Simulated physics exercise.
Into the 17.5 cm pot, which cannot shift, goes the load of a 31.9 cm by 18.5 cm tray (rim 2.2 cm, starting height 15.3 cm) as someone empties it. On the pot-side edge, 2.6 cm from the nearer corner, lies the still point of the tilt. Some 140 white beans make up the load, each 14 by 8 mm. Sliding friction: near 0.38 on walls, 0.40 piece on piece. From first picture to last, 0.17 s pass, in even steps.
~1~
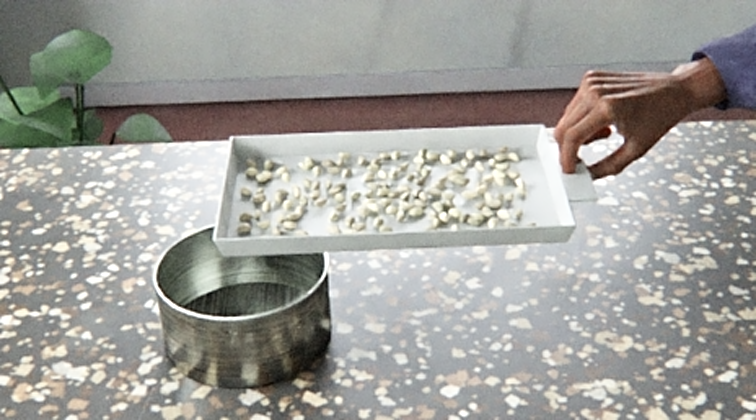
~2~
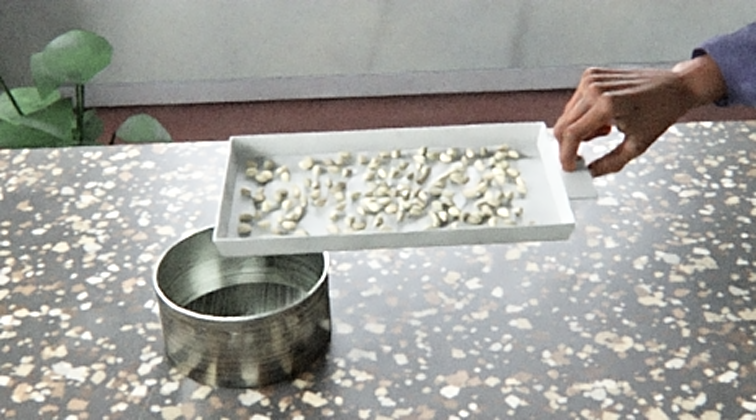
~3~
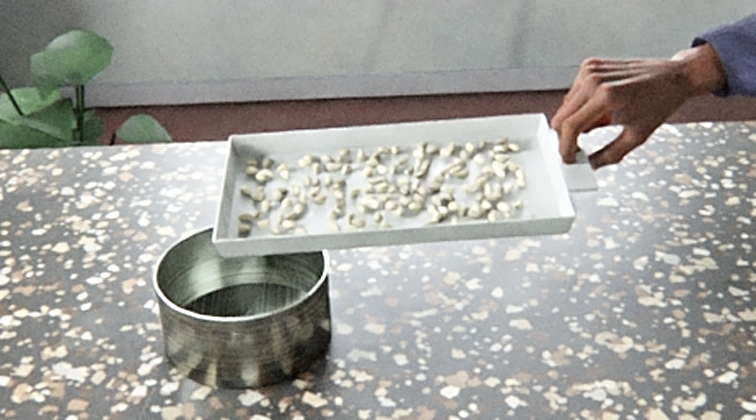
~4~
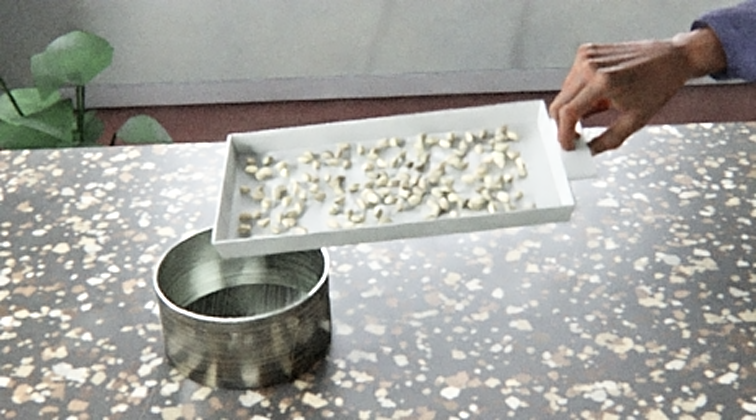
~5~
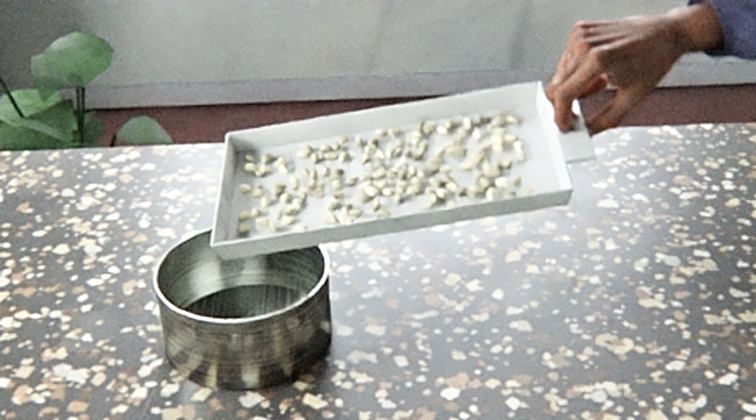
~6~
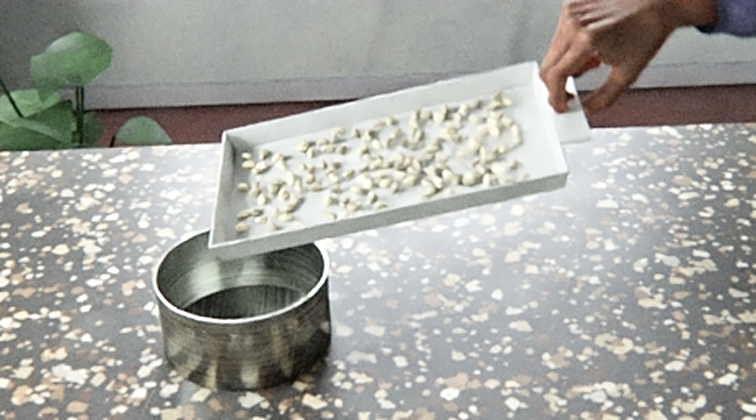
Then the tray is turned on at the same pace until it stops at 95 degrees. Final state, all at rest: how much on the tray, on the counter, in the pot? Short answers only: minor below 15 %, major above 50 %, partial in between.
At the end, tray: A little. Counter: The greater portion. Pot: A fair amount.
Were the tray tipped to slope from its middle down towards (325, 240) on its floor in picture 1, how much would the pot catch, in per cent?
Some 5 per cent.
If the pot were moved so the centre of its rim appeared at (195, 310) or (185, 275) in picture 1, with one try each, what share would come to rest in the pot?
First try around 95 %, second around 75 %.
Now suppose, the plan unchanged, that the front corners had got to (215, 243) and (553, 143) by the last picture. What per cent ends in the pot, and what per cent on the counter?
Final per cent - pot 20, counter 80.
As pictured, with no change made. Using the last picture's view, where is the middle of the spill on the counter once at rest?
At rest, its centre lies at about (84, 414).
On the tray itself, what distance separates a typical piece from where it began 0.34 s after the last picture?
Roughly 7 cm.
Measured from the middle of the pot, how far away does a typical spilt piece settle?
Distance: Roughly 22 cm.
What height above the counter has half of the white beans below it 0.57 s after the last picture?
The halfway line is at about 16 cm.
Then, 0.34 s after the last picture, tilt 53 degrees; the tray holds 100 %, the pot 0 %.
Then, 0.57 s after the last picture, tilt 80 degrees; the tray holds 60 %, the pot 0 %.
Then, 0.91 s after the last picture, tilt 95 degrees; the tray holds 0 %, the pot 25 %.
In the end, tray 0 %, counter 75 %, pot 25 %.
